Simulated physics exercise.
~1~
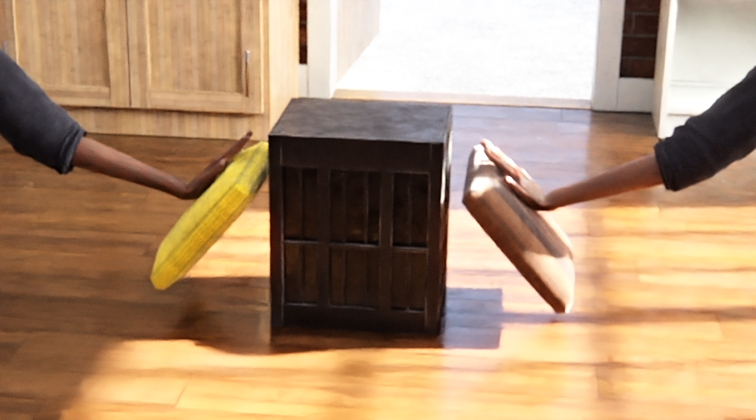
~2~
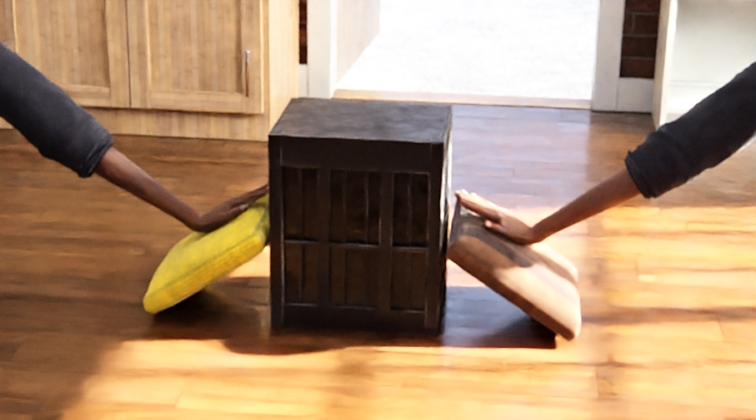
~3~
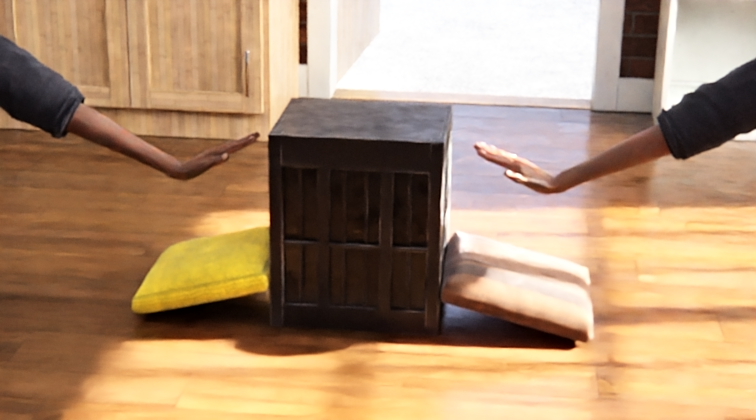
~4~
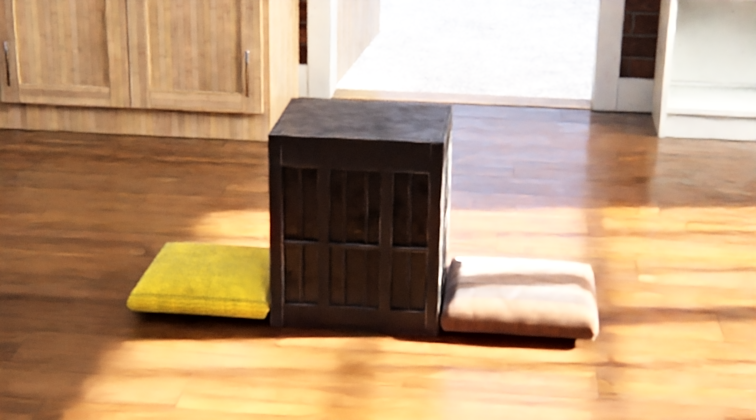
On a sunlit wooden floor, in front of pale wooden cabinets and a bright doorway, a dark crate stands still between two reaching arms. The hand on the left holds a yellow cushion leaning against the crate, while the hand on the right holds a brown cushion against the opposite side. Both cushions tilt lower as the hands follow them down. The hands then let go and draw back, and the cushions keep sinking, their outer ends sliding slightly outward. Finally the arms are gone, and both cushions lie flat on the floor on either side of the unmoved crate.
